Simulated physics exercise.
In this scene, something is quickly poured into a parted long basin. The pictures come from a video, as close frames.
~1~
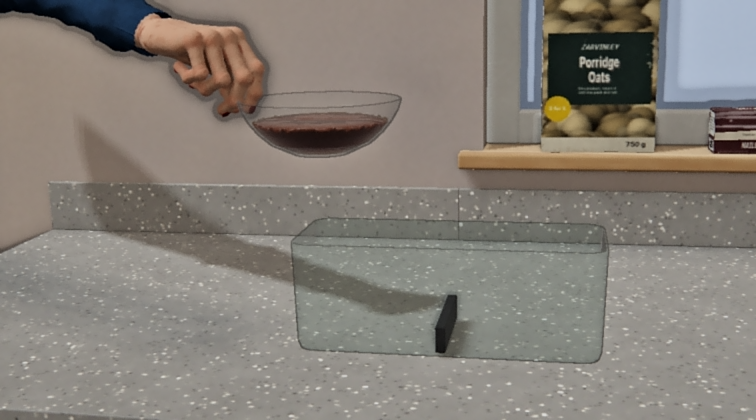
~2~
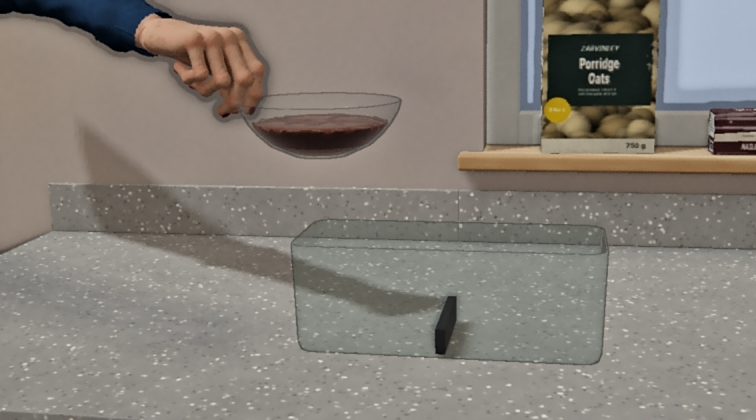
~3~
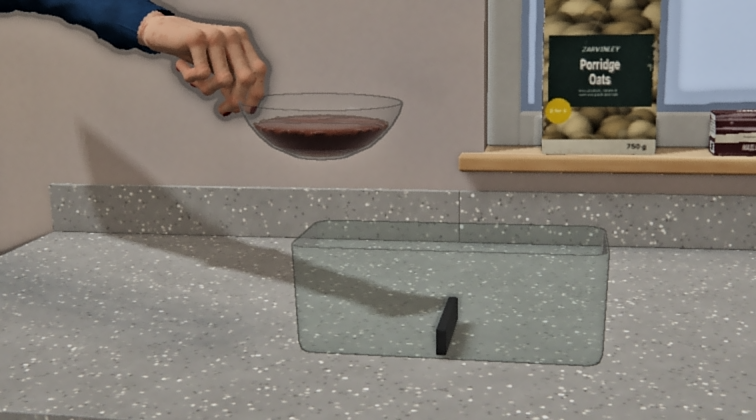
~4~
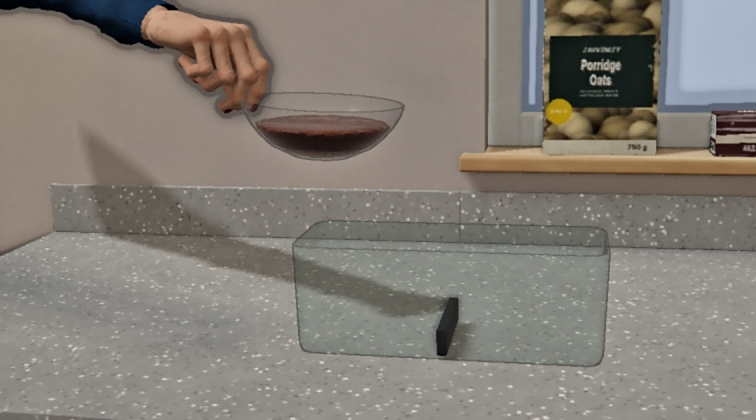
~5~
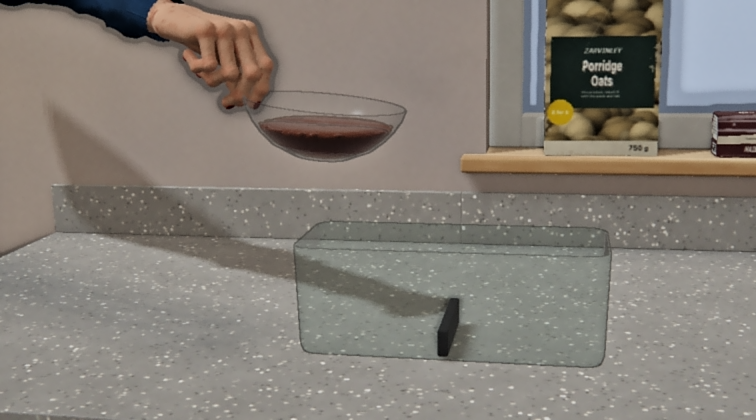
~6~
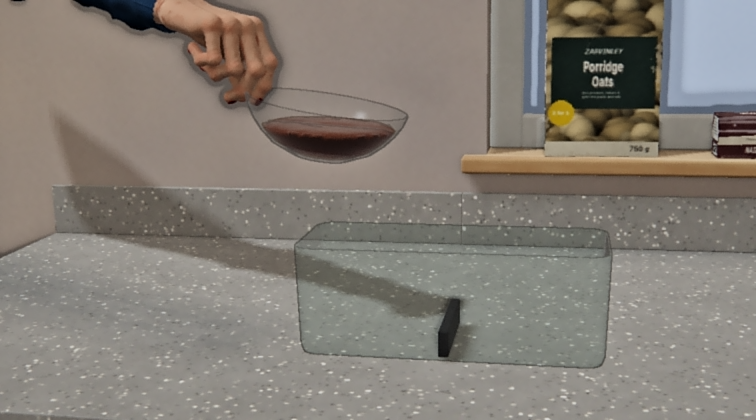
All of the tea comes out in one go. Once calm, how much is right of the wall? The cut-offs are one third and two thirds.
Seems the share right of the wall stays inside the range of a third to two thirds.
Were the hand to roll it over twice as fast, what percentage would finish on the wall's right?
Around 40 percent.
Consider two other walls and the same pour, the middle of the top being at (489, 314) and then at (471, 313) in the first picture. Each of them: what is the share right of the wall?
It works out to around 10 per cent for the first and around 10 per cent for the second.
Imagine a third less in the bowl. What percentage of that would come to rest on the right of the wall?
25 in a hundred.
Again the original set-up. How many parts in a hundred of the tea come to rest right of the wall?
I'd put it at around 45 %.
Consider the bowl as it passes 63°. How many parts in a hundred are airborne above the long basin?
Roughly 35 %.
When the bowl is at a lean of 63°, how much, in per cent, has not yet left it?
Near 35 percent is still in there.
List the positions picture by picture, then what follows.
In the first picture, it leans 0°; its right rim is at (400, 101); the tea meets the walls at (257, 120) and (388, 121); the long basin's rim runs from (303, 232) to (606, 240); the wall's top is at (447, 312).
In the second picture, it leans 0°; its right rim is at (400, 103); the tea meets the walls at (257, 122) and (389, 123).
In the third picture, it leans 2°; its right rim is at (401, 106); the tea meets the walls at (258, 122) and (390, 123).
In the fourth picture, it leans 4°; its right rim is at (403, 109); the tea meets the walls at (260, 121) and (391, 127).
In the fifth picture, it leans 6°; its right rim is at (405, 114); the tea meets the walls at (263, 121) and (394, 128).
In the sixth picture, it leans 10°; its right rim is at (406, 120); the tea meets the walls at (266, 121) and (397, 129).
A moment on, the bowl is tipped part way and 33 per cent is still to pour, 12 is left of the wall and 18 right of it.
Next, the bowl is tipped on its side and 0 per cent is still to pour, 54 is left of the wall and 45 right of it.
Then the bowl is tipped right over and 0 per cent is still to pour, 53 is left of the wall and 46 right of it.
Later the bowl is tipped right over and 0 per cent is still to pour, 53 is left of the wall and 46 right of it.
In the end 53 per cent lies left of the wall, 46 right of it and 0 outside.
